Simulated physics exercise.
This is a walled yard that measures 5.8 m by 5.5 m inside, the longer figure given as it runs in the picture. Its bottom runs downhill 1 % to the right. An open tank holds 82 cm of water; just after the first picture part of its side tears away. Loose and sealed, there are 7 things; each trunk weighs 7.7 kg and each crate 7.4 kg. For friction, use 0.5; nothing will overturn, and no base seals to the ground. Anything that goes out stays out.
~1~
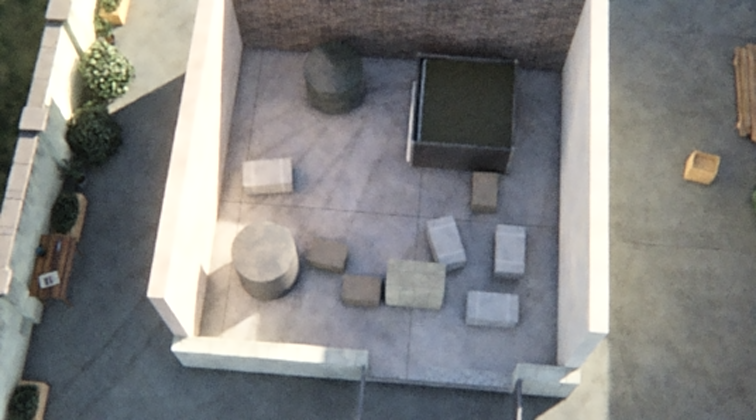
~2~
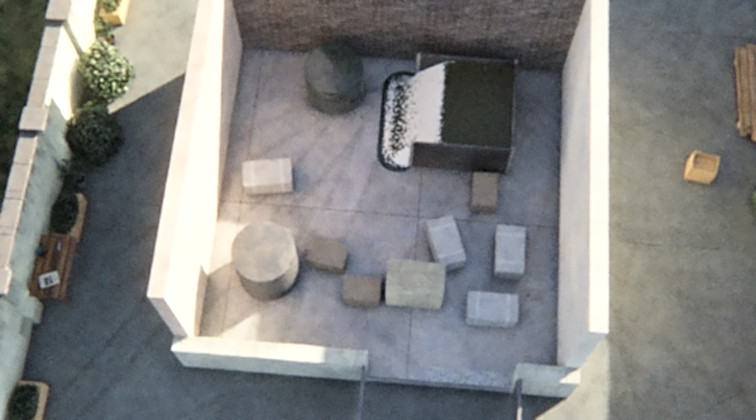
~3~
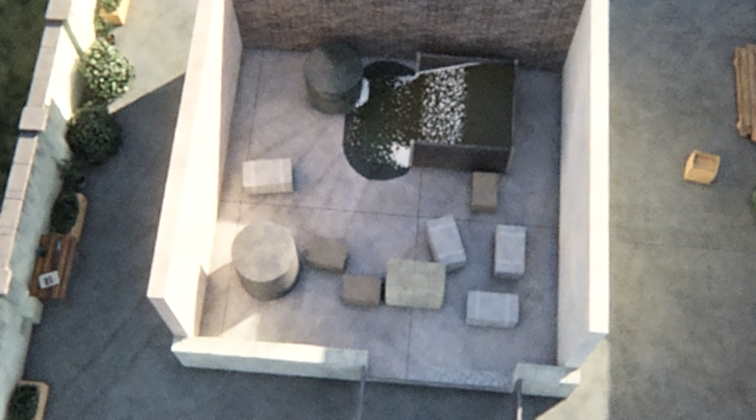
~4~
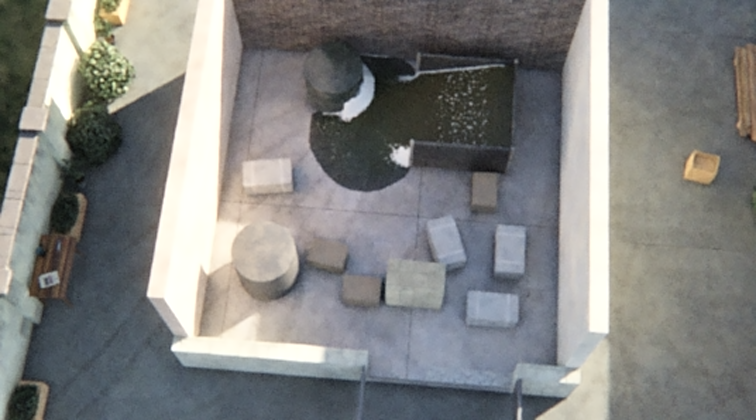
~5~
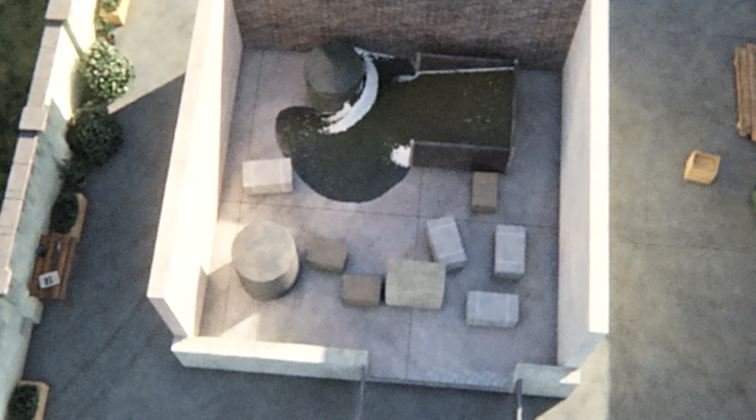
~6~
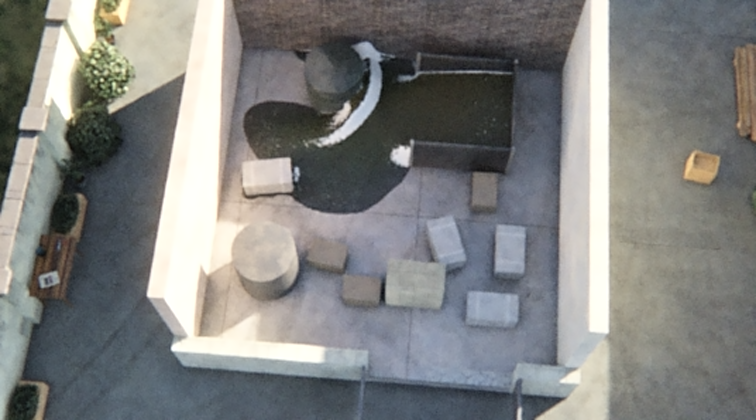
Dark water pours from the open tank's left side and spreads around a cylinder and block.
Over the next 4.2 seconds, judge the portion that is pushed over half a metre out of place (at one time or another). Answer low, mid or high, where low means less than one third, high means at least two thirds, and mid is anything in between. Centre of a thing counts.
Mid.
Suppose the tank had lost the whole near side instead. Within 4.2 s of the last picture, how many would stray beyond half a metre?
Result: 7 of them.
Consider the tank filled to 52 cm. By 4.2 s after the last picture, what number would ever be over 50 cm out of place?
Count under that change: 2.
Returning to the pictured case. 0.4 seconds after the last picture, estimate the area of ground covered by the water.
Roughly 11.0 m2.
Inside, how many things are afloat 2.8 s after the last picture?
The number is 2.
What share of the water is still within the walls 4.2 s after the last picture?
About 98 in a hundred parts of the water.
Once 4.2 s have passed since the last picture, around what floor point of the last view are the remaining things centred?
They're centred close to (428, 282).
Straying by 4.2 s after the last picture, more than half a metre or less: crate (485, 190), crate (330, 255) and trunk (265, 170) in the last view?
Result, in order: Undershooting / overshooting / overshooting.
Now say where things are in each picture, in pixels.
The first frame shows a trunk at (267, 172), on the bottom; a trunk at (511, 248) rests on the ground; water covers 2.5 m2; 0 of 7 have shifted.
The second frame shows a trunk at (267, 172) rests on the ground; a trunk at (511, 248) rests on the ground; 3.5 m2 under water; 0 of 7 have shifted.
The third frame shows a trunk at (267, 172) rests on the ground; a trunk at (511, 248) rests on the ground; 4.8 m2 under water; 0 of 7 have shifted.
The fourth frame shows a trunk at (267, 172), on the bottom; a trunk at (511, 248), on the bottom; 5.9 m2 under water; 0 of 7 have shifted.
The fifth frame shows a trunk at (267, 172), on the bottom; a trunk at (511, 248) rests on the ground; 7.0 m2 under water; 0 of 7 have shifted.
The sixth frame shows a trunk at (266, 172) rests on the ground; a trunk at (511, 248) rests on the ground; water covers 8.2 m2; 0 of 7 have shifted.
Then, 0.4 s after the last picture 0 of 7 are over 50 cm from their spots; 0 afloat.
Then, 1.5 s after the last picture 1 of 7 are over 50 cm from their spots; 1 afloat.
Then, 2.8 s after the last picture 2 of 7 are over 50 cm from their spots; 2 afloat.
Then, 4.2 s after the last picture 3 of 7 are over 50 cm from their spots, and 3 have been at some point; 3 afloat.
